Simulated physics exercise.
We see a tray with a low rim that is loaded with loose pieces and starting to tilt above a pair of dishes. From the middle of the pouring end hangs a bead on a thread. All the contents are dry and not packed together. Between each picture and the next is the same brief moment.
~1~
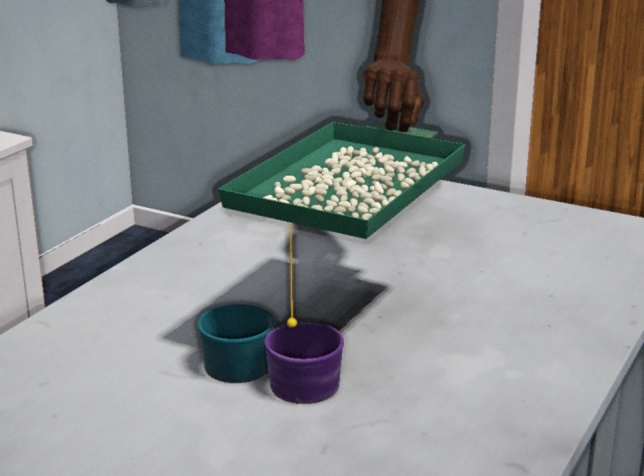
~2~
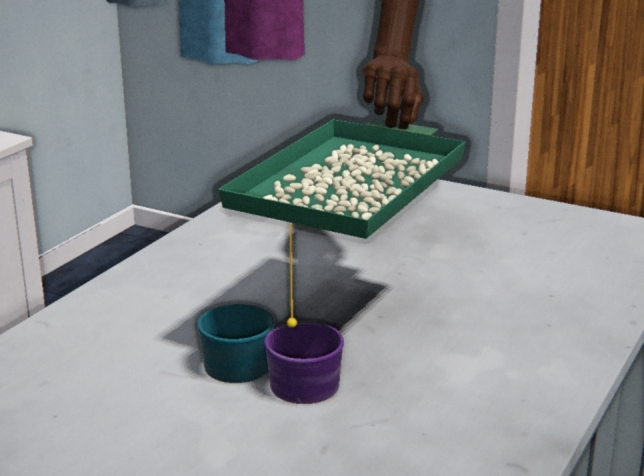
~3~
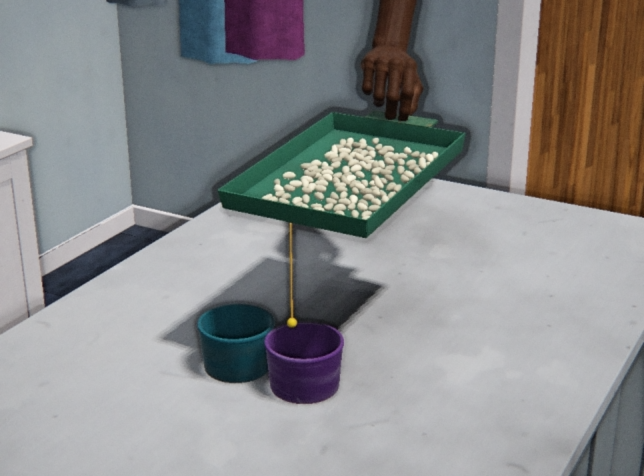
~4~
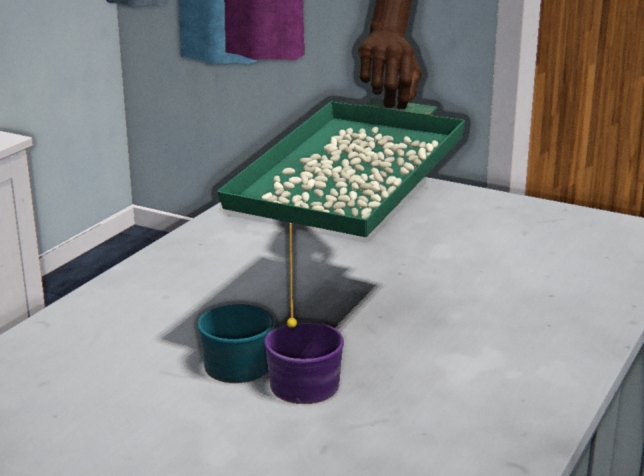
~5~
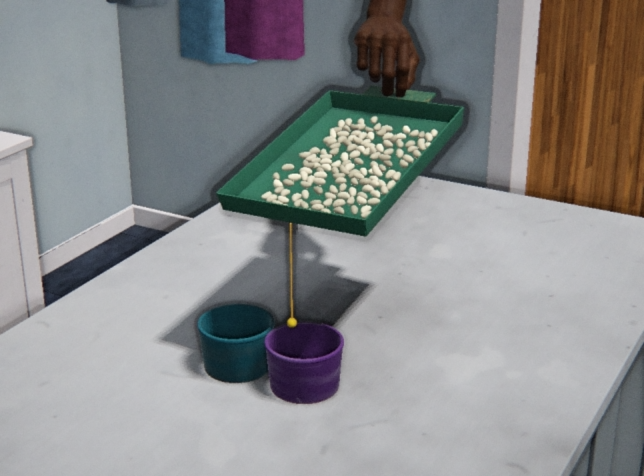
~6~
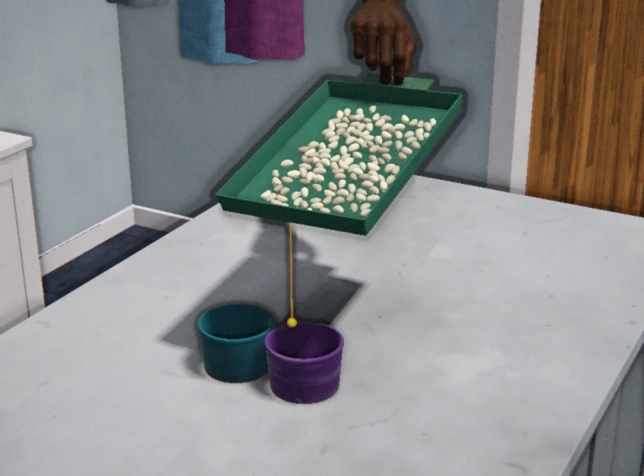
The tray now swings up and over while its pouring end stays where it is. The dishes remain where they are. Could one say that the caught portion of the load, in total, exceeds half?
No, it falls short of half.
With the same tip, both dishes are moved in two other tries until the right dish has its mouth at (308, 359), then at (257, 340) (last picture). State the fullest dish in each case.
First try, the leftmost dish; second try, the rightmost dish.
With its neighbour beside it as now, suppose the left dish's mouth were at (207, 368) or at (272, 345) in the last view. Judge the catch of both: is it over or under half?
For the two tries in order: Not as much as half, not as much as half.
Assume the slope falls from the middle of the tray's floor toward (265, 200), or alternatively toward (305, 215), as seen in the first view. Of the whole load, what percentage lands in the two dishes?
First case about 80 percent; second case about 0 percent.
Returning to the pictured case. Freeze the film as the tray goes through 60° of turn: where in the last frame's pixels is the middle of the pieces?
(286, 182).
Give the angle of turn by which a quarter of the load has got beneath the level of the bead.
Roughly 105°.
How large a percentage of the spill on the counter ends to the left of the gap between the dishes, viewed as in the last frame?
That's roughly 80 per cent of the pieces.
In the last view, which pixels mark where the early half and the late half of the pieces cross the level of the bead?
Near (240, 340) to start, and near (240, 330) afterwards.
Soon after the last picture, tray tipped steeply; nearly all on the tray; a stray few in the air.
A little later, tray tipped right over; most on the tray; a stray few in the left dish; a small part outside both; a small part in the air.
Later still, tray tipped past a quarter turn; a stray few in the right dish; a small part in the left dish; most outside both.
At rest, tray tipped past a quarter turn; a stray few in the right dish; a small part in the left dish; most outside both.
